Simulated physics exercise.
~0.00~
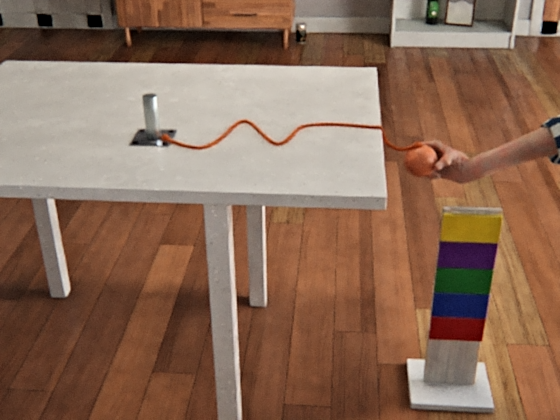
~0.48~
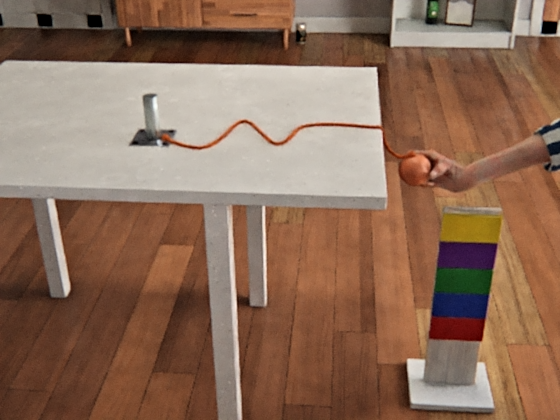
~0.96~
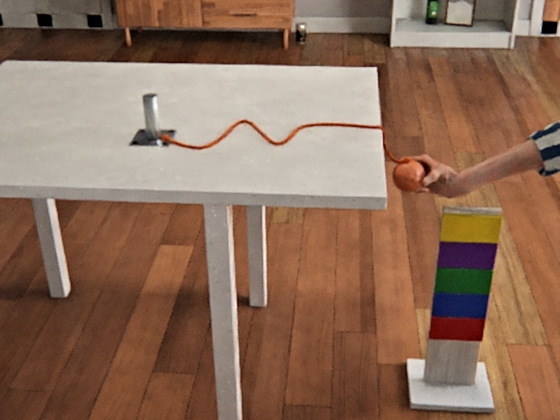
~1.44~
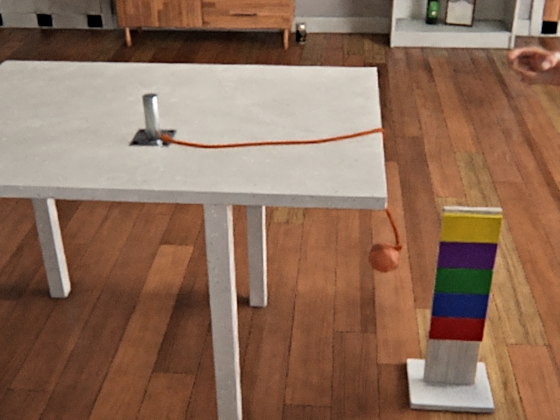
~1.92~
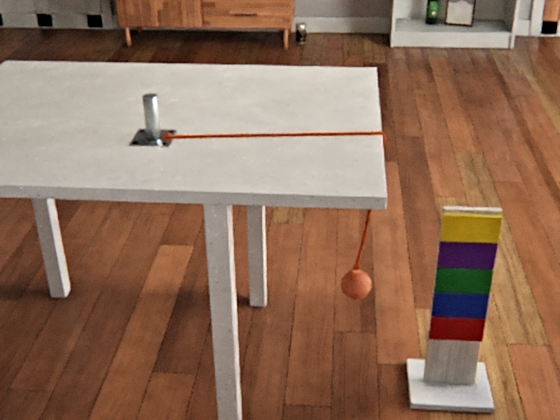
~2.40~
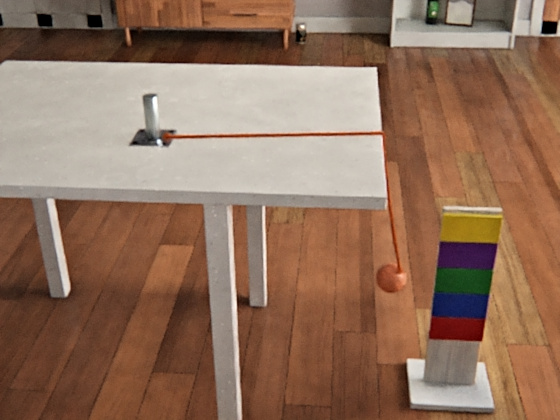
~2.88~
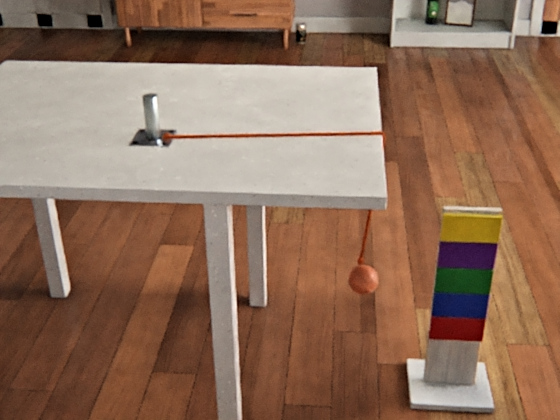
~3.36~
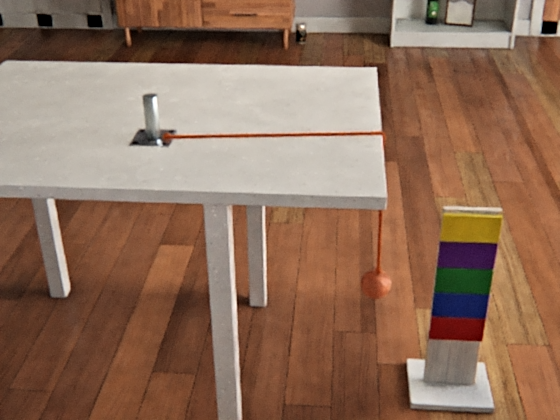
The clip opens on a white table where a wavy orange cord runs from a metal post to a round orange object held by a hand just past the right edge. Beside it stands an upright scale banded yellow, purple, green, blue and red from top to bottom. The hand eases the object slightly left and down, then lets go and draws back. The object drops past the table edge, pulling the cord straight, and swings left beneath the tabletop. It swings right, then left again, and finally moves slightly right, hanging level with the green band.
